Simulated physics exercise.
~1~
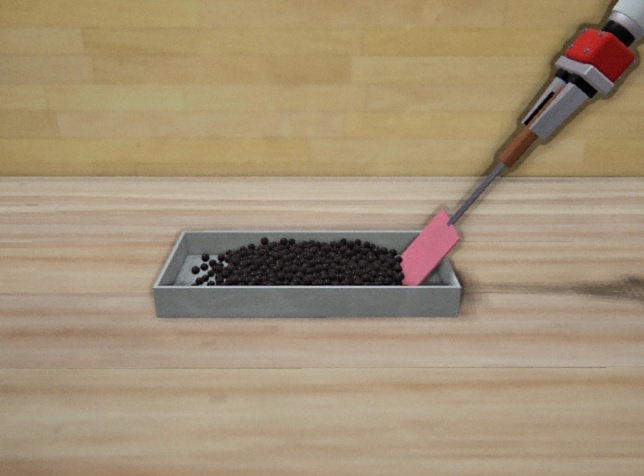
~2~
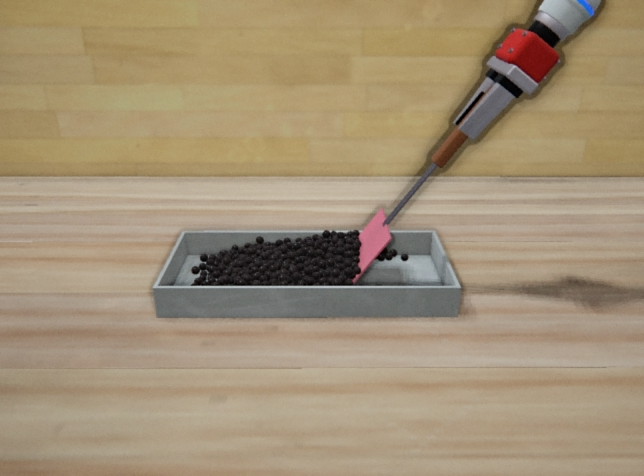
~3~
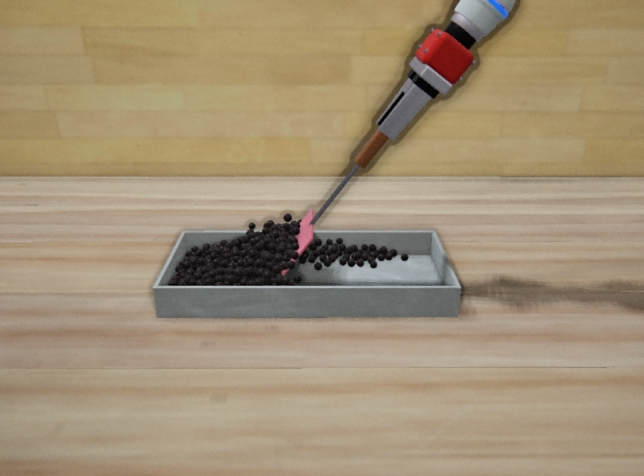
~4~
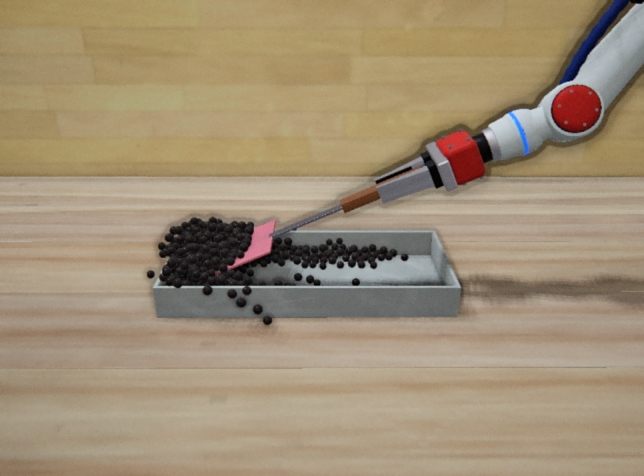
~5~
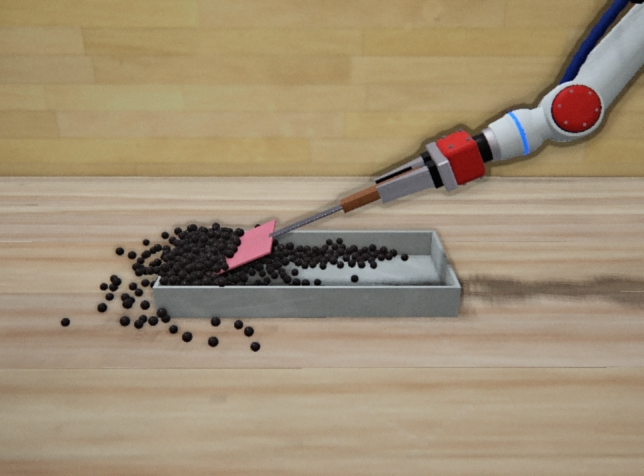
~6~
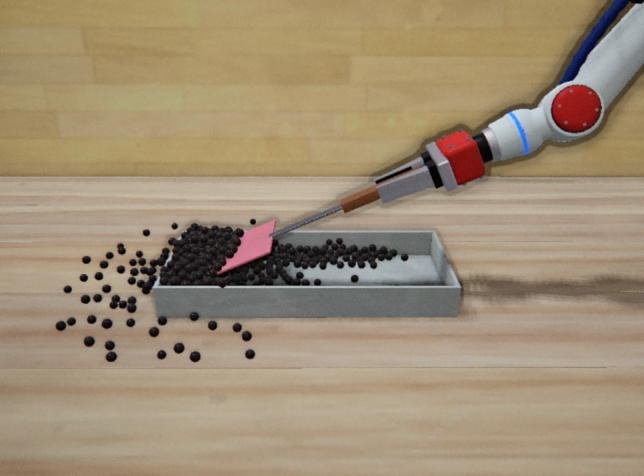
Robot arm pushing small black beads leftward through a grey tray with a pink paddle, some spilling and scattering onto the table.
